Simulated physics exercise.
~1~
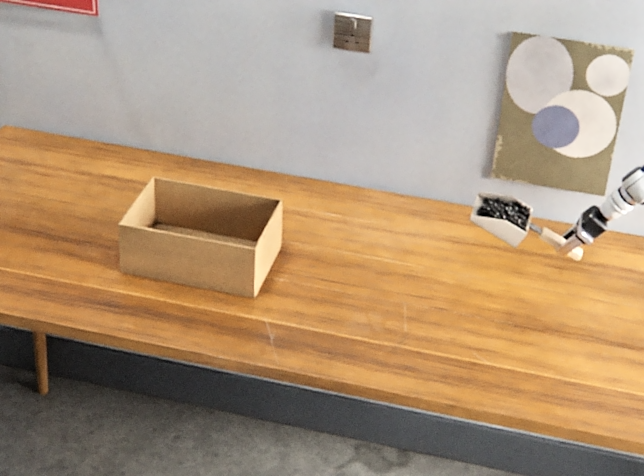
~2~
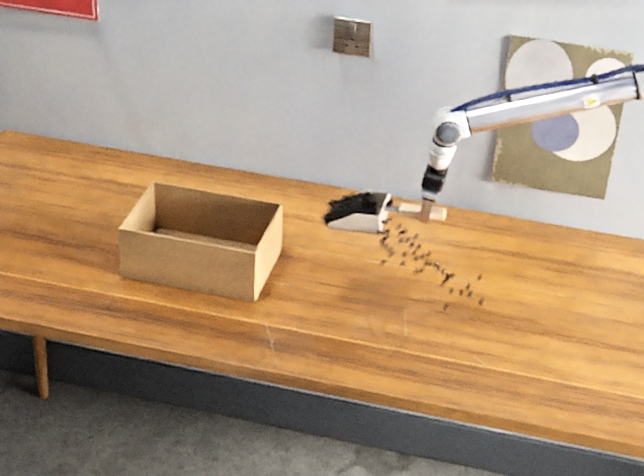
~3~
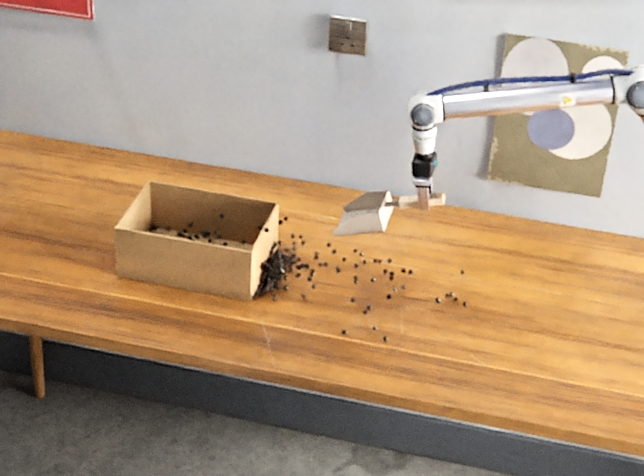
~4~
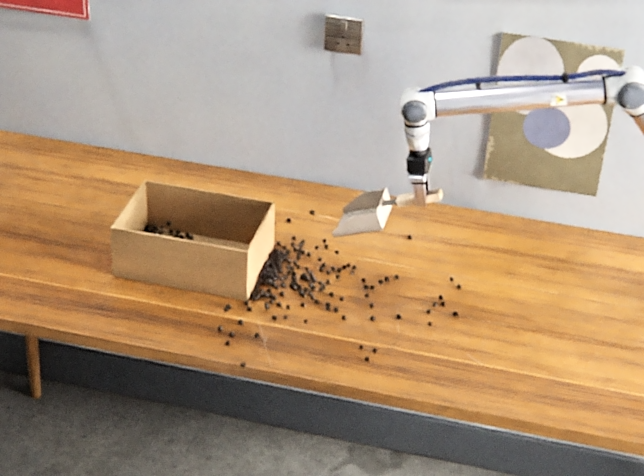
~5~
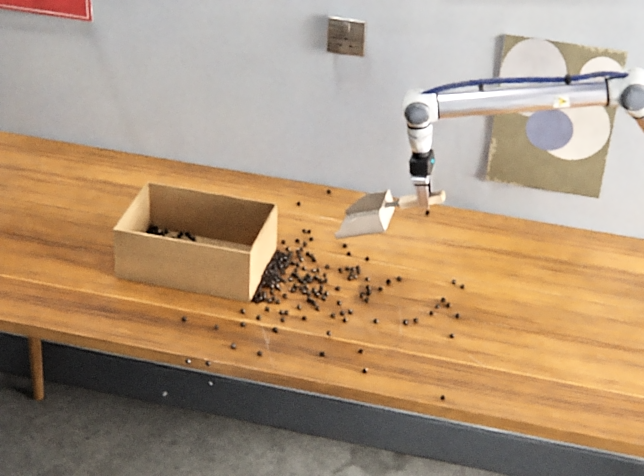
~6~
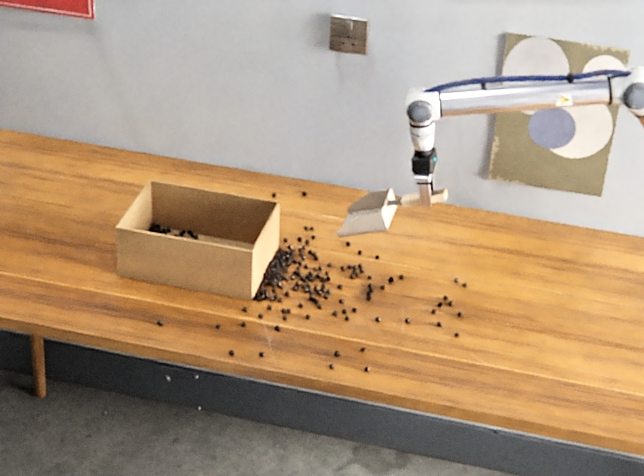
Dark beads flew out of a scoop as a robot arm swung it left across a wooden table and tipped it toward an open box; some landed inside, but most scattered over the tabletop beside it, and the emptied scoop stayed hanging there.
